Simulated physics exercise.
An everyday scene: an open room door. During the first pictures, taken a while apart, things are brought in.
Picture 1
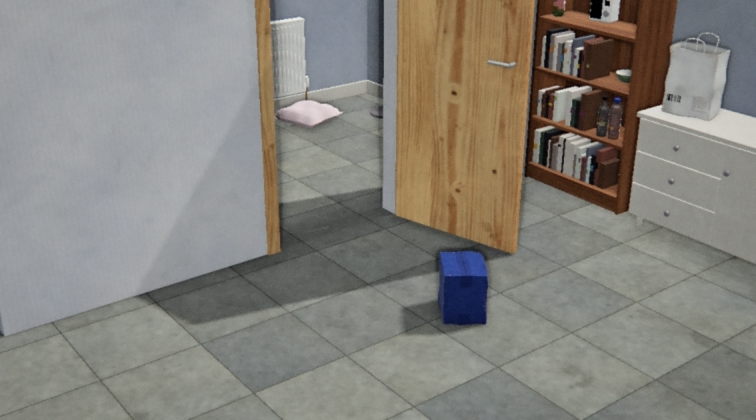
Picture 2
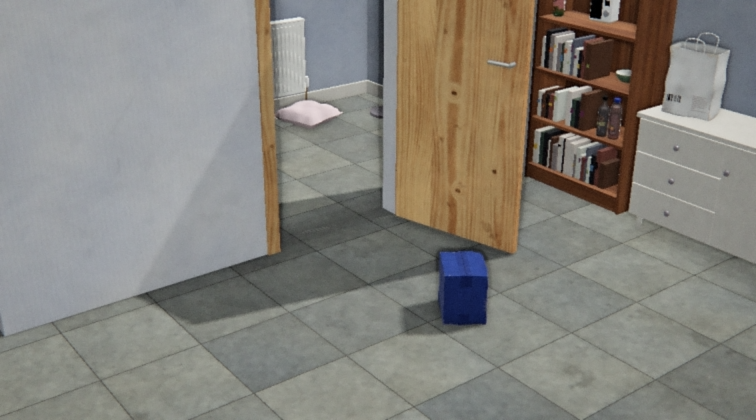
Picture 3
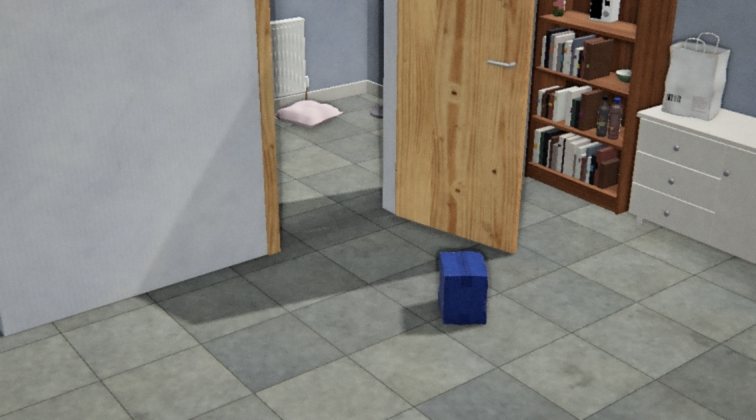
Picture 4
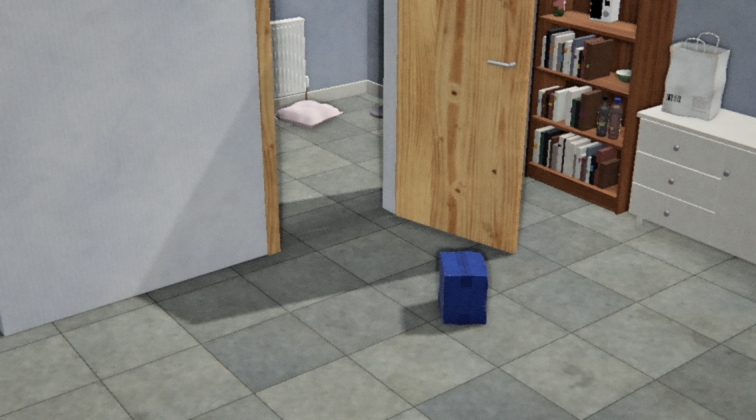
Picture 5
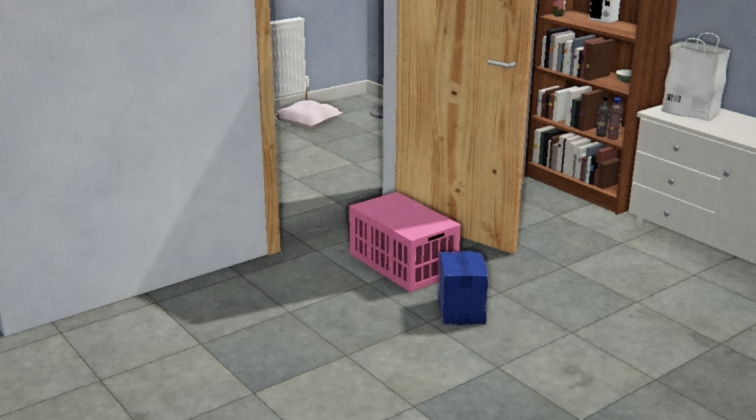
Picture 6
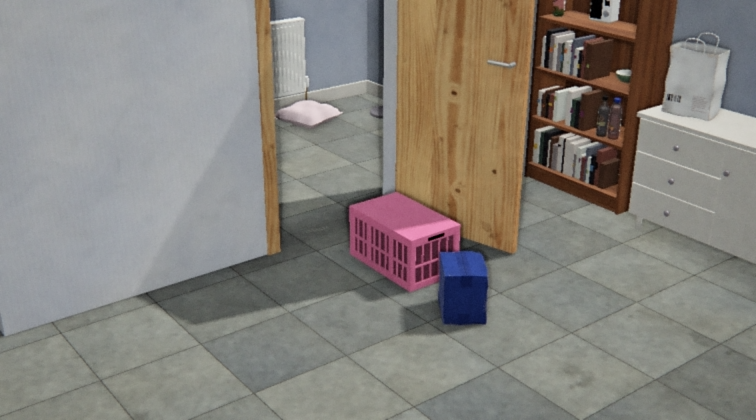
A grey-tiled room with an open doorway is seen from above at an angle. A wooden door stands wide open near the middle, with a small blue box on the floor before it, a brown bookcase and white drawers holding a pale bag at right, and a pink cushion beyond the doorway. Nothing moves at first, then a pink slatted chest appears beside the door, behind the box, and everything stays still.
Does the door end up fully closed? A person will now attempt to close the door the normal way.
No.
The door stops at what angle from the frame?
Open angle: About 75°.
Then, 0.50 s on from there, open by 92°.
Then, 0.70 s on from there, open by 82°.
In the end, open by 75°; both unmoved. At the end, from the last picture's camera, pink chest near (401, 240).
